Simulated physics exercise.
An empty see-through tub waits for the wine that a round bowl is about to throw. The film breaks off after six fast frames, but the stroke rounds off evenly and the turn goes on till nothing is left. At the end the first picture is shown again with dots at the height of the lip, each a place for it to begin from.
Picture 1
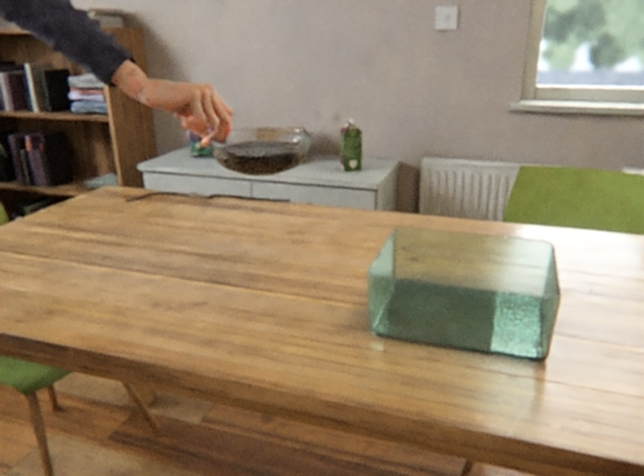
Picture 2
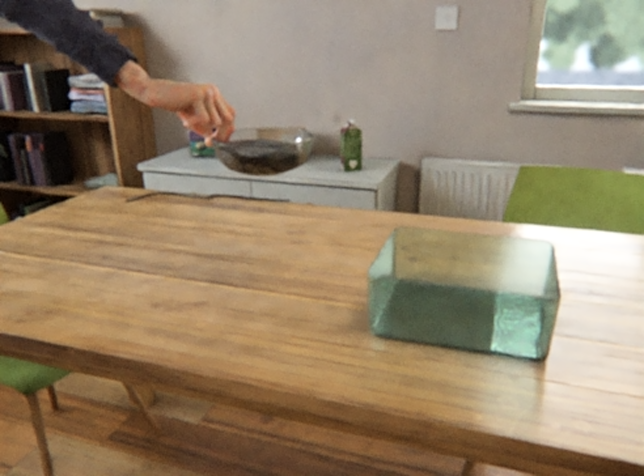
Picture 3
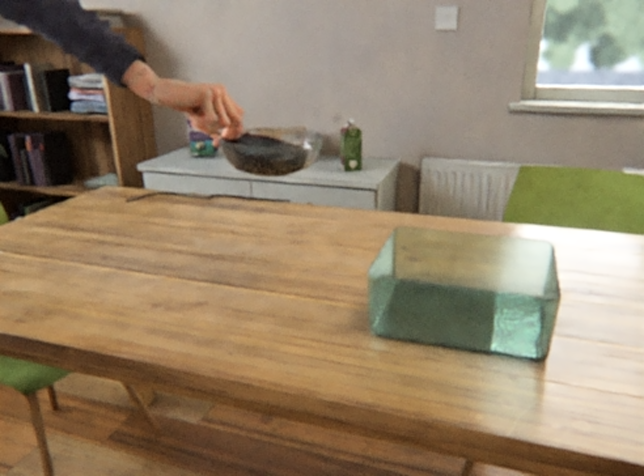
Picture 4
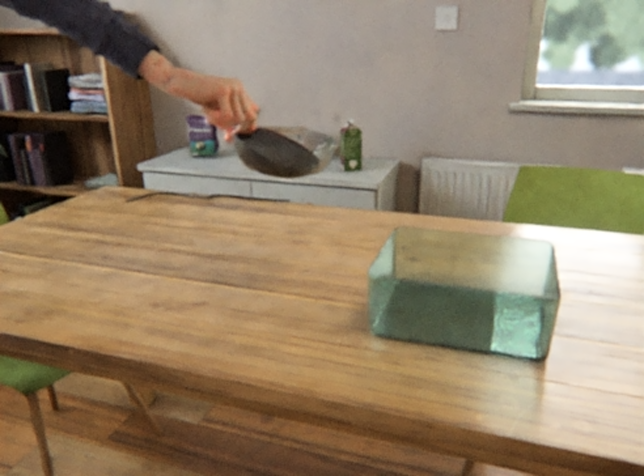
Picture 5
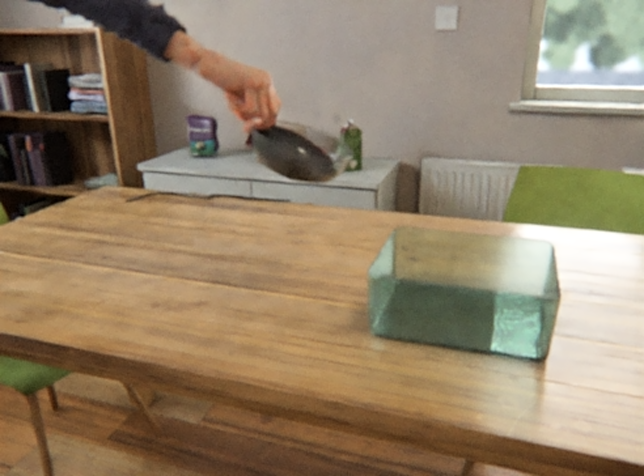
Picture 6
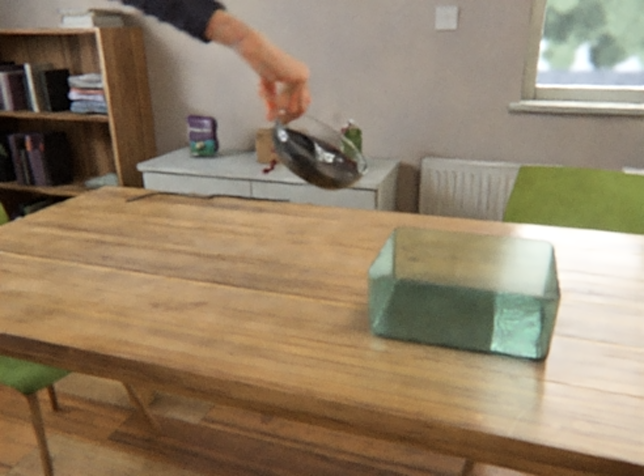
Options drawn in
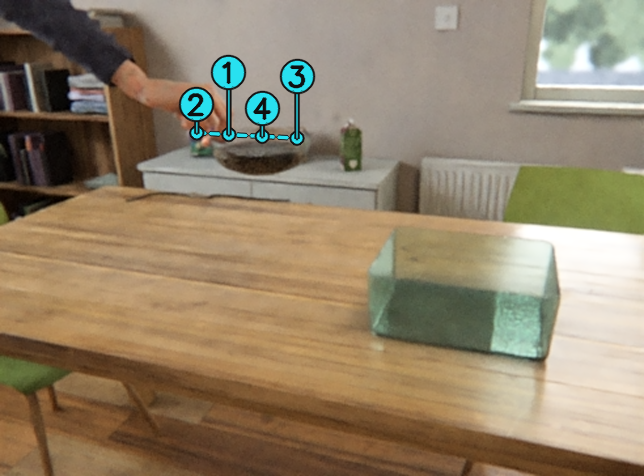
A hand moves a round glass bowl of dark liquid rightward above a wooden table, tilting it.
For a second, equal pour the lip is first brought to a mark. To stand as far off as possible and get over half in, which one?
Go for 4.
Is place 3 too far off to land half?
No, not at all.
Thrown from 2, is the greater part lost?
Yes.
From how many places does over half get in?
Two.
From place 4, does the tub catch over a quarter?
Yes.
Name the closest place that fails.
That is place 1.
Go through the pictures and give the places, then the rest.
In the first frame, upright, lip at (306, 138); tub from (369, 331) to (548, 360); nothing has left yet.
In the second frame, upright, lip at (309, 138); nothing has left yet.
In the third frame, upright, lip at (318, 139); nothing has left yet.
In the fourth frame, tipped about 6°, lip at (332, 145); wine is over the rim, down to (238, 133).
In the fifth frame, tipped about 17°, lip at (349, 156); wine is over the rim, down to (252, 143).
In the sixth frame, tipped about 33°, lip at (364, 172); wine is over the rim, down to (269, 171).
On the marked copy, 1 at (228, 134); 2 at (196, 132); 3 at (297, 138); 4 at (262, 136).
For place 1, about 20 % lands in the tub, 77 % falls short and 3 % goes beside or beyond.
For place 2, about 0 % lands in the tub, 98 % falls short.
For place 3, about 76 % lands in the tub, 8 % falls short and 16 % goes beside or beyond.
For place 4, about 68 % lands in the tub, 24 % falls short and 8 % goes beside or beyond.
